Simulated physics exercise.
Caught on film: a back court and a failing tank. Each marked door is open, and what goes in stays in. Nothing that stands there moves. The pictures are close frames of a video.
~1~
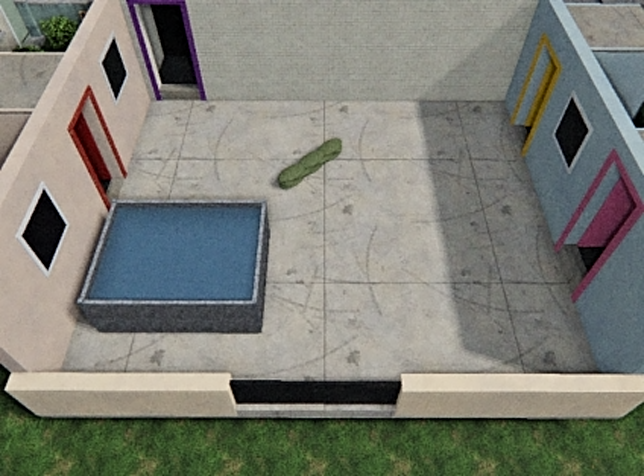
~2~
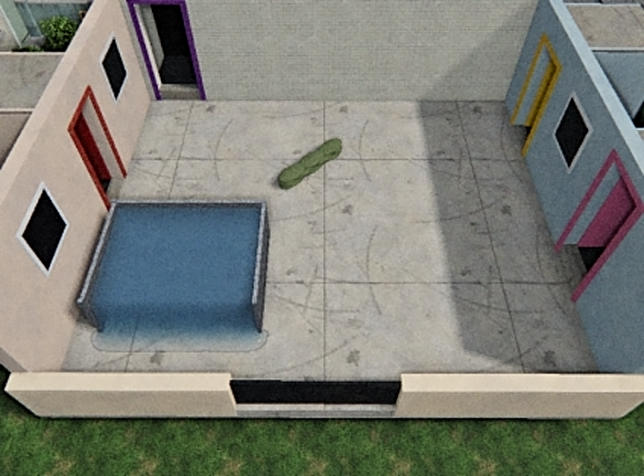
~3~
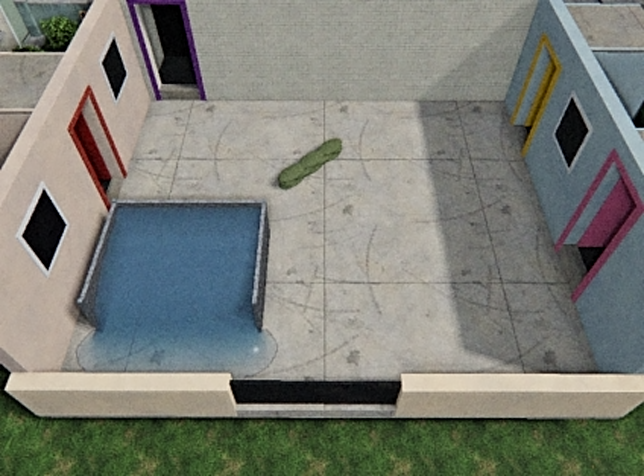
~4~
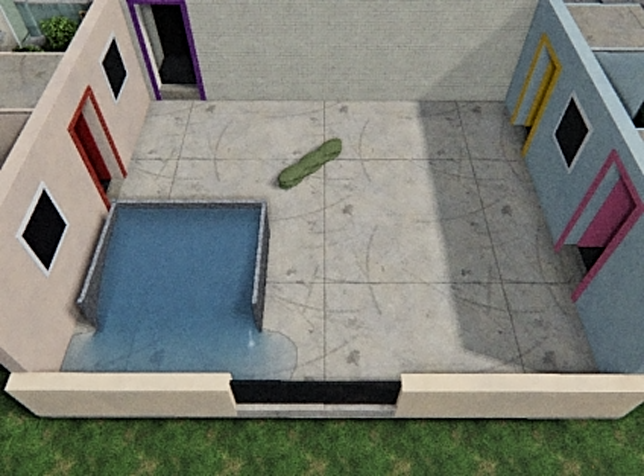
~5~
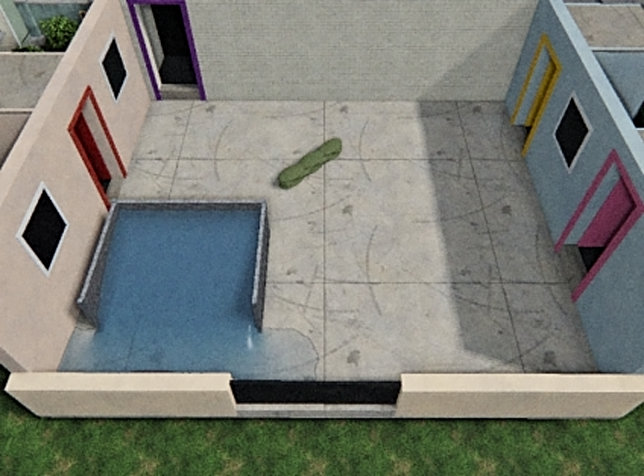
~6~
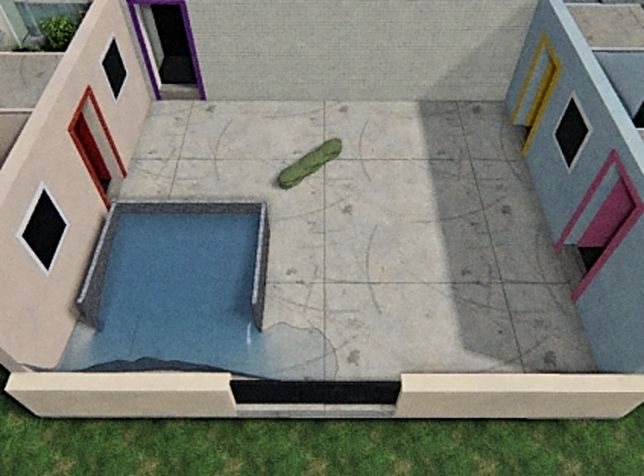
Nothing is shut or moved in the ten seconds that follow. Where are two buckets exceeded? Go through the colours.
One by one: The yellow door floods; the red door floods; the purple door holds within the limit; the pink door holds within the limit.
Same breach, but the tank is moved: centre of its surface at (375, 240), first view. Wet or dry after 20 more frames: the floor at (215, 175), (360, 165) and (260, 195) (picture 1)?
In that order: No water, dry, not flooded.
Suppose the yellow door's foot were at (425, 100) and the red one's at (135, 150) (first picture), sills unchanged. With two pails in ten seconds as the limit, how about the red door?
One by one: Red stays under.
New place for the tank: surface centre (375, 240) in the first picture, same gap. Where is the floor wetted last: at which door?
That is the purple one.
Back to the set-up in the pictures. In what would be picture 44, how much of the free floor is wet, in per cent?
I make it 75 per cent.
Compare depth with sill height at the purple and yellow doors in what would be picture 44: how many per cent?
In turn 30 and 170 per cent.
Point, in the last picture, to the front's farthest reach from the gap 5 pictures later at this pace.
I would point to (472, 394).
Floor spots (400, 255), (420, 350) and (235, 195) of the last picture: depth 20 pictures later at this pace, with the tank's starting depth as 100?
About 2, 8 and 0 per cent.
A moment on, water covers 15 % of the floor; the yellow door not reached, the red door not reached, the purple door not reached, the pink door not reached.
Next, water covers 30 % of the floor; the yellow door not reached, the red door wet at the sill, nothing in, the purple door not reached, the pink door not reached.
Then, water covers 50 % of the floor; the yellow door not reached, the red door over two buckets in, the purple door under two buckets in, the pink door wet at the sill, nothing in.
Later, water covers 75 % of the floor; the yellow door under two buckets in, the red door over two buckets in, the purple door under two buckets in, the pink door wet at the sill, nothing in.
In the end, water covers 90 % of the floor; the yellow door over two buckets in, the red door over two buckets in, the purple door under two buckets in, the pink door wet at the sill, nothing in.
